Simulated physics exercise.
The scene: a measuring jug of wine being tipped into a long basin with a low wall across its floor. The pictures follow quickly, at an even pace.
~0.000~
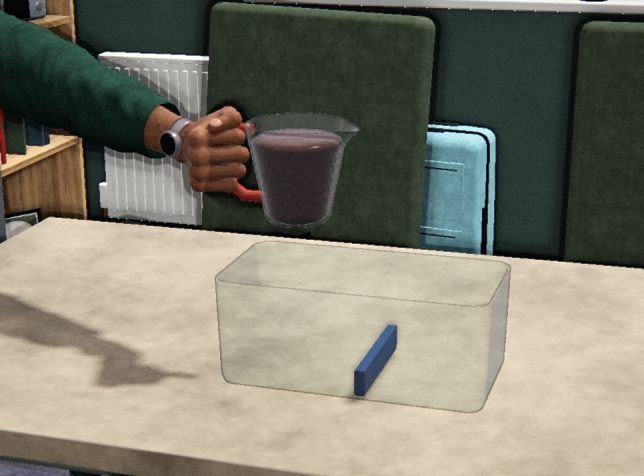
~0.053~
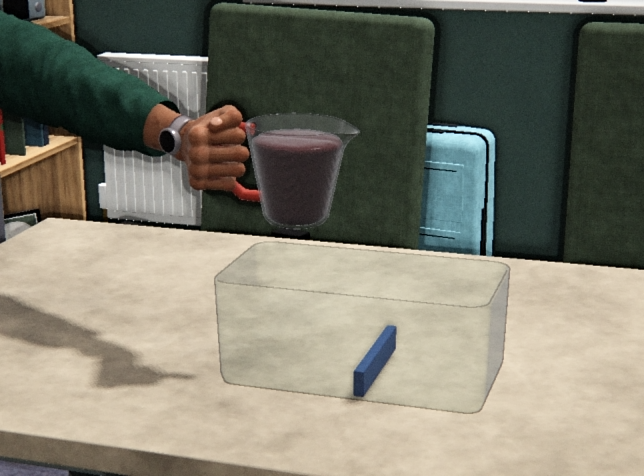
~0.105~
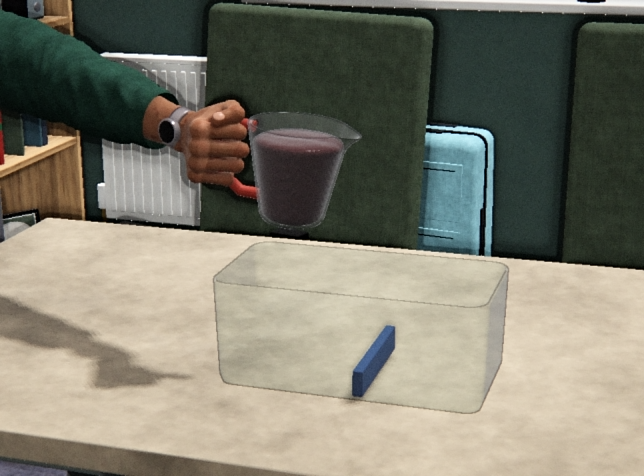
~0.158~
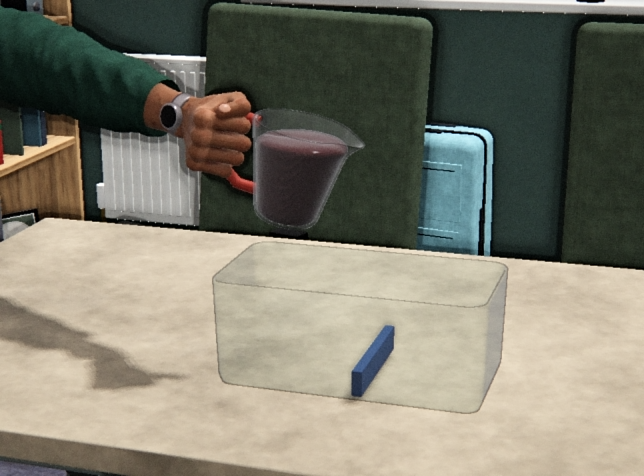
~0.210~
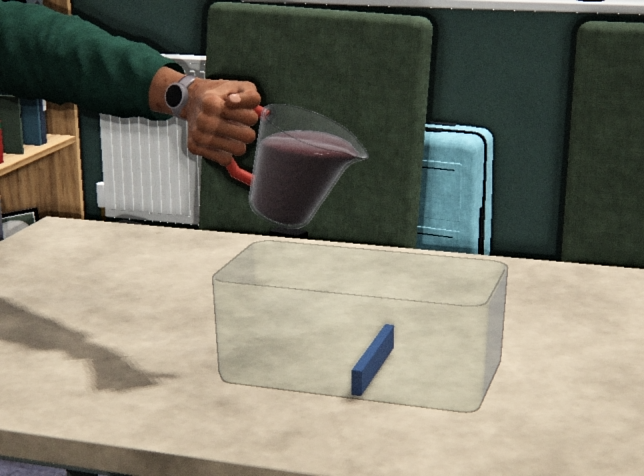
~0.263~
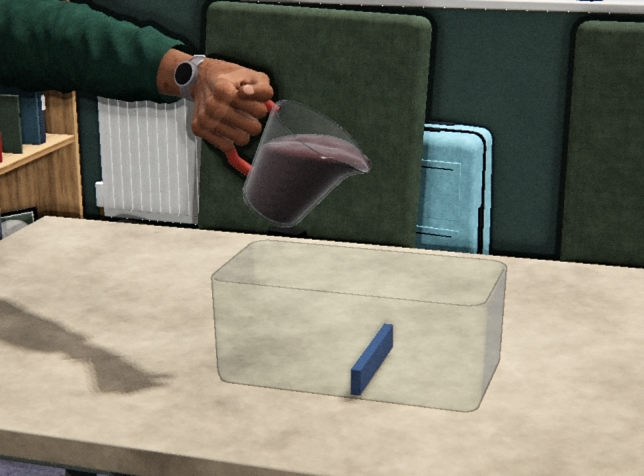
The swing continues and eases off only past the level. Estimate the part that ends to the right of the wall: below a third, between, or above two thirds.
It comes to more than two thirds.
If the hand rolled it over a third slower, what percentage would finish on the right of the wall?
Some 85 per cent.
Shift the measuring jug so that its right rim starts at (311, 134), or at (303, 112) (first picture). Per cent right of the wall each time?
Near 25 % and 20 %.
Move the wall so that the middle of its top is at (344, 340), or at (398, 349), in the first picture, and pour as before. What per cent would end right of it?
About 90 and 45 per cent.
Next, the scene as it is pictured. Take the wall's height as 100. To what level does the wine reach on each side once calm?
Near 10 on the left, 70 on the right.
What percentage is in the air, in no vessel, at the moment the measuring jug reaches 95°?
It comes to 20 per cent or so.
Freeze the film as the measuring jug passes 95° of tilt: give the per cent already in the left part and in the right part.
The left part 0 per cent, the right part 35.
A moment on, the measuring jug is tipped on its side and 42 per cent is still to pour, 1 is left of the wall and 36 right of it.
Next, the measuring jug is tipped right over and 4 per cent is still to pour, 15 is left of the wall and 76 right of it.
Then the measuring jug is tipped right over and 0 per cent is still to pour, 17 is left of the wall and 81 right of it.
Later the measuring jug is tipped right over and 0 per cent is still to pour, 19 is left of the wall and 80 right of it.
In the end 19 per cent lies left of the wall, 79 right of it and 2 outside.
